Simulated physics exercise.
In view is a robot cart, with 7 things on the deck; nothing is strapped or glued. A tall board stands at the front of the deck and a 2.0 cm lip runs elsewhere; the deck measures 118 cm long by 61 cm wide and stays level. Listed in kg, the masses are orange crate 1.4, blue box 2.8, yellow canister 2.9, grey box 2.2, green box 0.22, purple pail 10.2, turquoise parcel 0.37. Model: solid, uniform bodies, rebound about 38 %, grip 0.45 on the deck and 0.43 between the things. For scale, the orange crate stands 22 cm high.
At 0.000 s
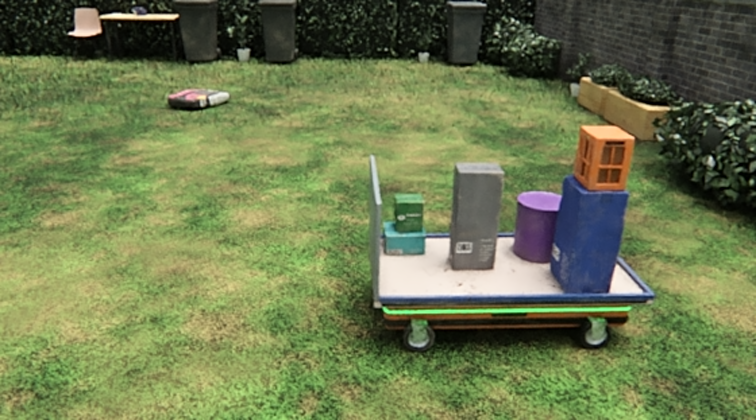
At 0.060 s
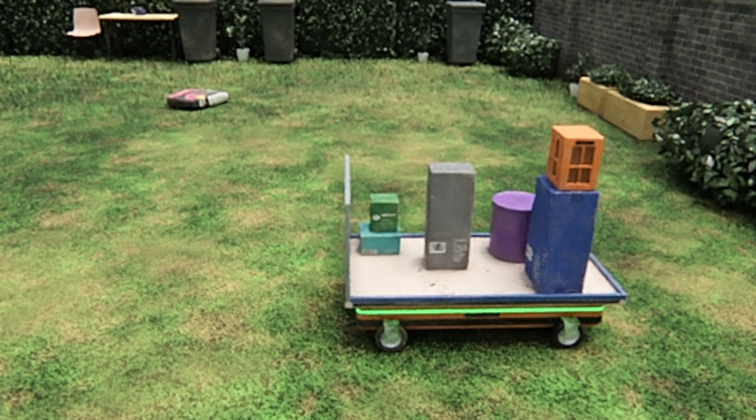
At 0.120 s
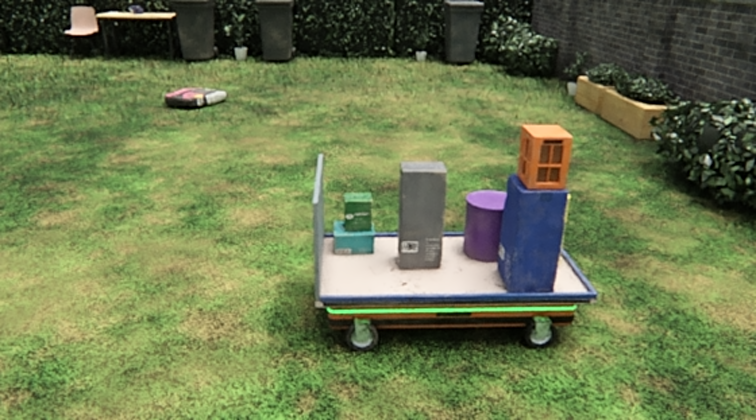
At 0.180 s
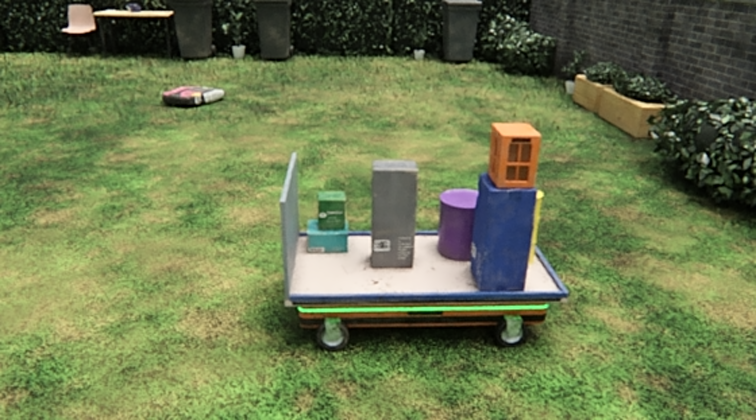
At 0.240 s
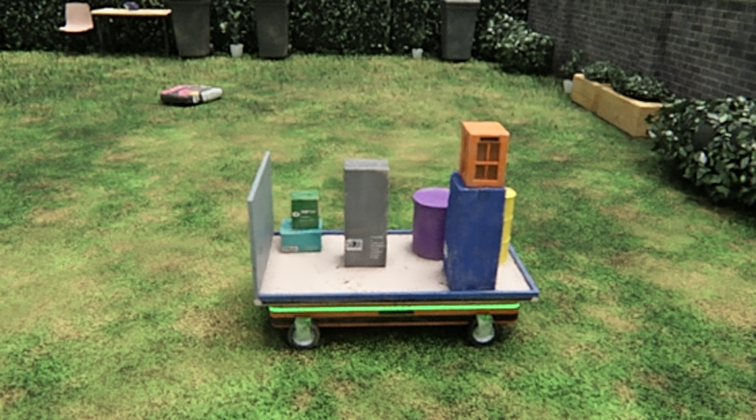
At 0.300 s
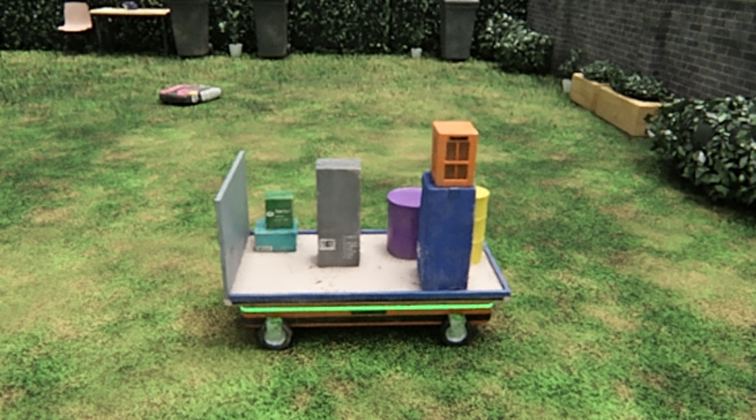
On a patchy lawn beside a brick wall, a flat cart carries a small green box on a turquoise one, a tall grey box, a purple pail and an orange crate atop a blue box. It rolls steadily leftward, its load keeping its arrangement, and a yellow canister gradually shows behind the blue box.
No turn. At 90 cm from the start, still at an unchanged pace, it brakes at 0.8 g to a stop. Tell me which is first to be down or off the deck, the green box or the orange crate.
I would say the second.
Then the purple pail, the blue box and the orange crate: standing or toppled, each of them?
Here's how it ends: The purple pail never goes down, the blue box comes down, and the orange crate comes down.
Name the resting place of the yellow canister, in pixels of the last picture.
Rest position, about (310, 226) px.
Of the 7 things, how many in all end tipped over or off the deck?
Count: 3.
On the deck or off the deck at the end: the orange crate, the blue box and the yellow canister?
Well, the orange crate does come off, the blue box does come off, and the yellow canister does not come off.
After 0.60 s, cart 111 cm along; orange crate leaning 6° near (313, 151); green box slid 5 cm near (164, 210); blue box leaning 6°.
After 0.80 s, cart 115 cm along, stopped; orange crate leaning 38° near (224, 166); green box slid 9 cm near (146, 211); blue box leaning 38°.
After 1.10 s, cart 115 cm along, stopped; orange crate on its side near (135, 257); green box slid 9 cm near (146, 211); blue box leaning 71°.
After 1.80 s, cart 115 cm along, stopped; orange crate and blue box now off the deck; green box slid 9 cm near (146, 211); grey box leaning 49°.
At rest (2.2 s), off the deck, orange crate and blue box; tipped over on the deck, grey box; not toppled but over 10 cm from the start, yellow canister and purple pail; the other 2 in place, give or take 10 cm. Seen from the same camera at the end, green box near (146, 211), orange crate near (165, 355). Green box was never lost; orange crate went at 0.80 s.
